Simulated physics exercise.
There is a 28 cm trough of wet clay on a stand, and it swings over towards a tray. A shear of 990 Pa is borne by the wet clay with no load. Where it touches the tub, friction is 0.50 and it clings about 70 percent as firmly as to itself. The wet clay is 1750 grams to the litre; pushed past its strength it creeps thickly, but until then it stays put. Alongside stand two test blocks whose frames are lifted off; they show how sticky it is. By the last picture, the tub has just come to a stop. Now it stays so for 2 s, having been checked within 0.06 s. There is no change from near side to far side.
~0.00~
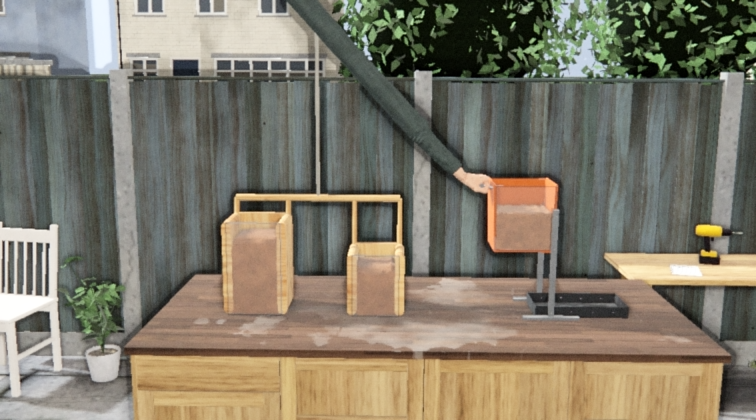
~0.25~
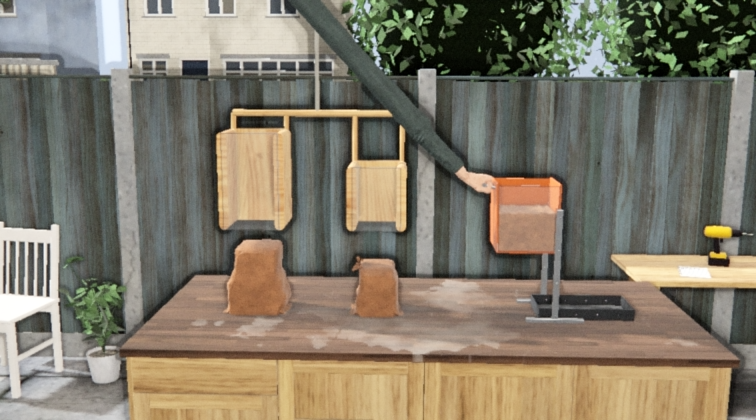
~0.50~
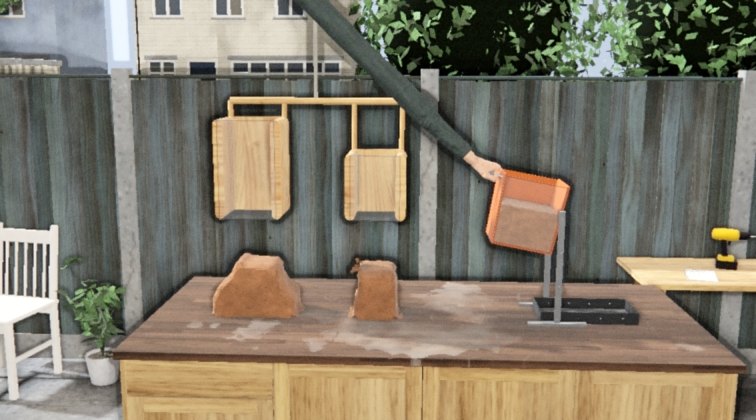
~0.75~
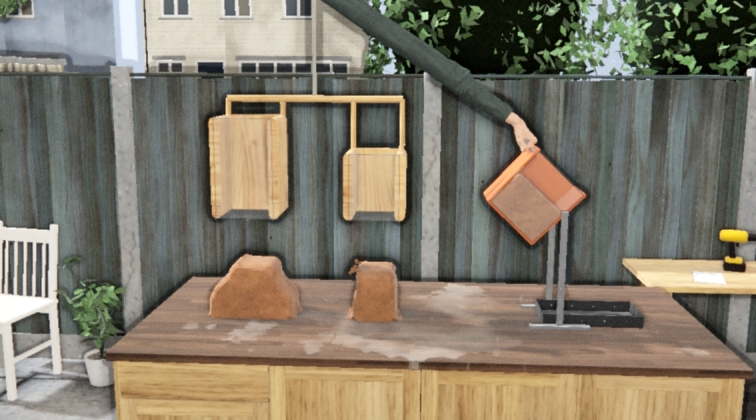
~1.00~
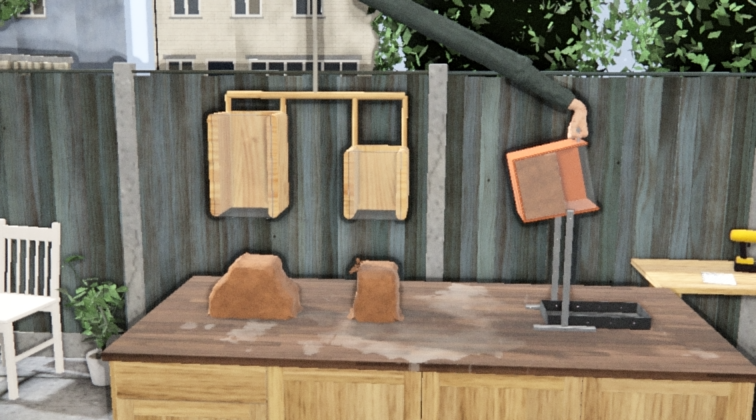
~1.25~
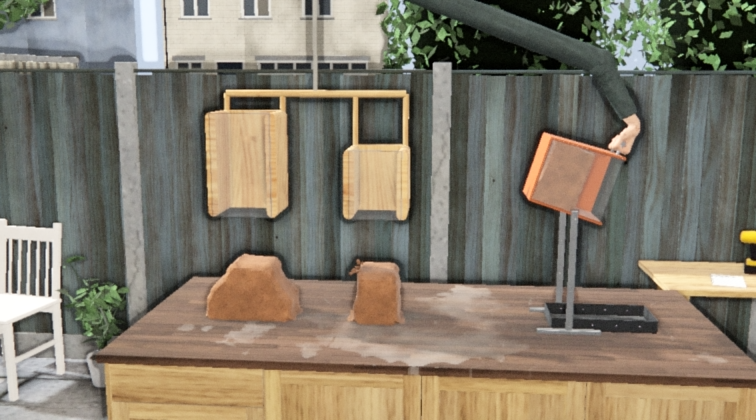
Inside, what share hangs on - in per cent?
I would say around 44 per cent.
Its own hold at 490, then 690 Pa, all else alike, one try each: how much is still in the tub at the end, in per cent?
Respectively 40 % and 50 %.
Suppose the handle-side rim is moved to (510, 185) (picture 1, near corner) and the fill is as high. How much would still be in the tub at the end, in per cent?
Some 100 per cent, I reckon.
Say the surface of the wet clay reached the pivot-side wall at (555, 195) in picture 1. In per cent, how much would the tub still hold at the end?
I'd put it close to 35 in a hundred.
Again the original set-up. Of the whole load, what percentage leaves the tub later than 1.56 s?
Roughly 35 per cent of the load.
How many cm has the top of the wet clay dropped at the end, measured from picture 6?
14 cm or so.
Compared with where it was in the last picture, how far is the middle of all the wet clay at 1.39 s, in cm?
Around 5 cm.
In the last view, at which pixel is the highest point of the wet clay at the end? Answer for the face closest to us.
I'd point to somewhere around (564, 180).
After 1.39 s, the tub is at 107 degrees and holds 100 %.
After 1.56 s, the tub is at 107 degrees and holds 79 %.
After 1.73 s, the tub is at 107 degrees and holds 44 %.
After 1.90 s, the tub is at 107 degrees and holds 44 %.
After 3.25 s, the tub is at 107 degrees and holds 44 %.
